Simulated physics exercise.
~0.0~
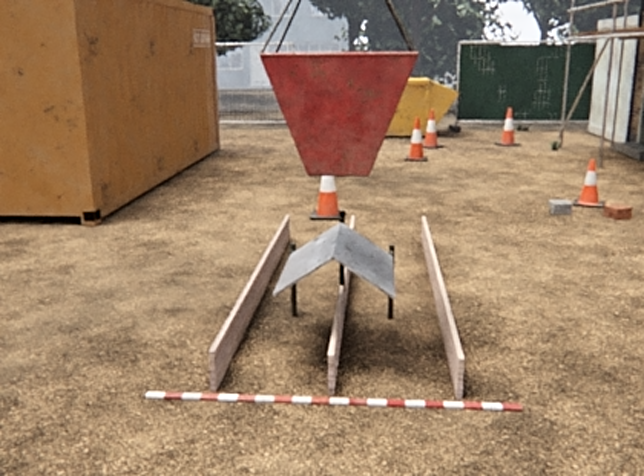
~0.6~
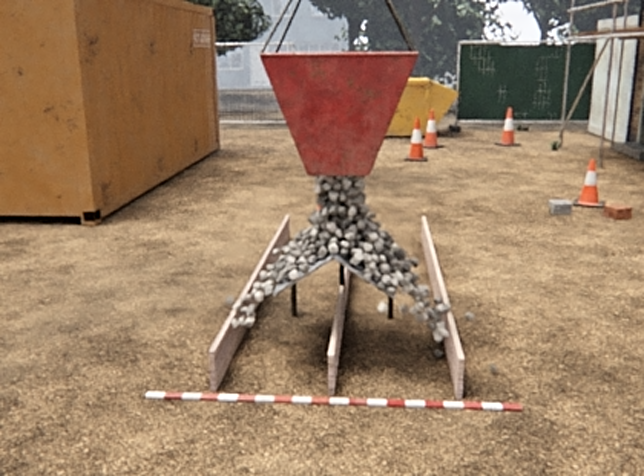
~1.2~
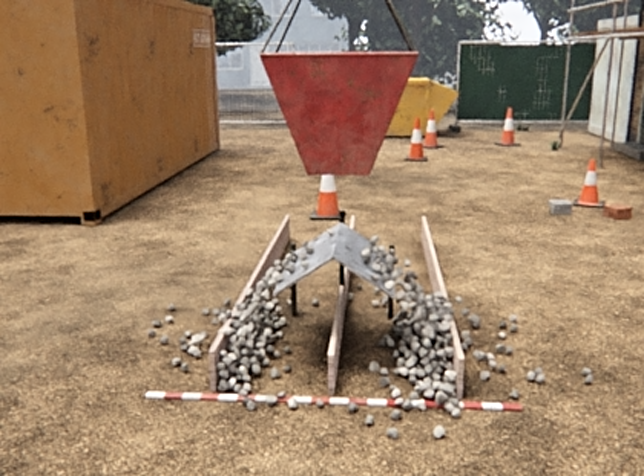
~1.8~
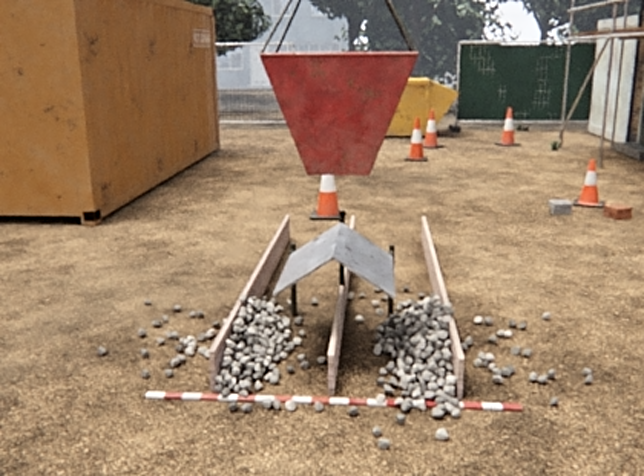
In a yard, stones drop from a red skip, split over steel slopes and settle in two bays.
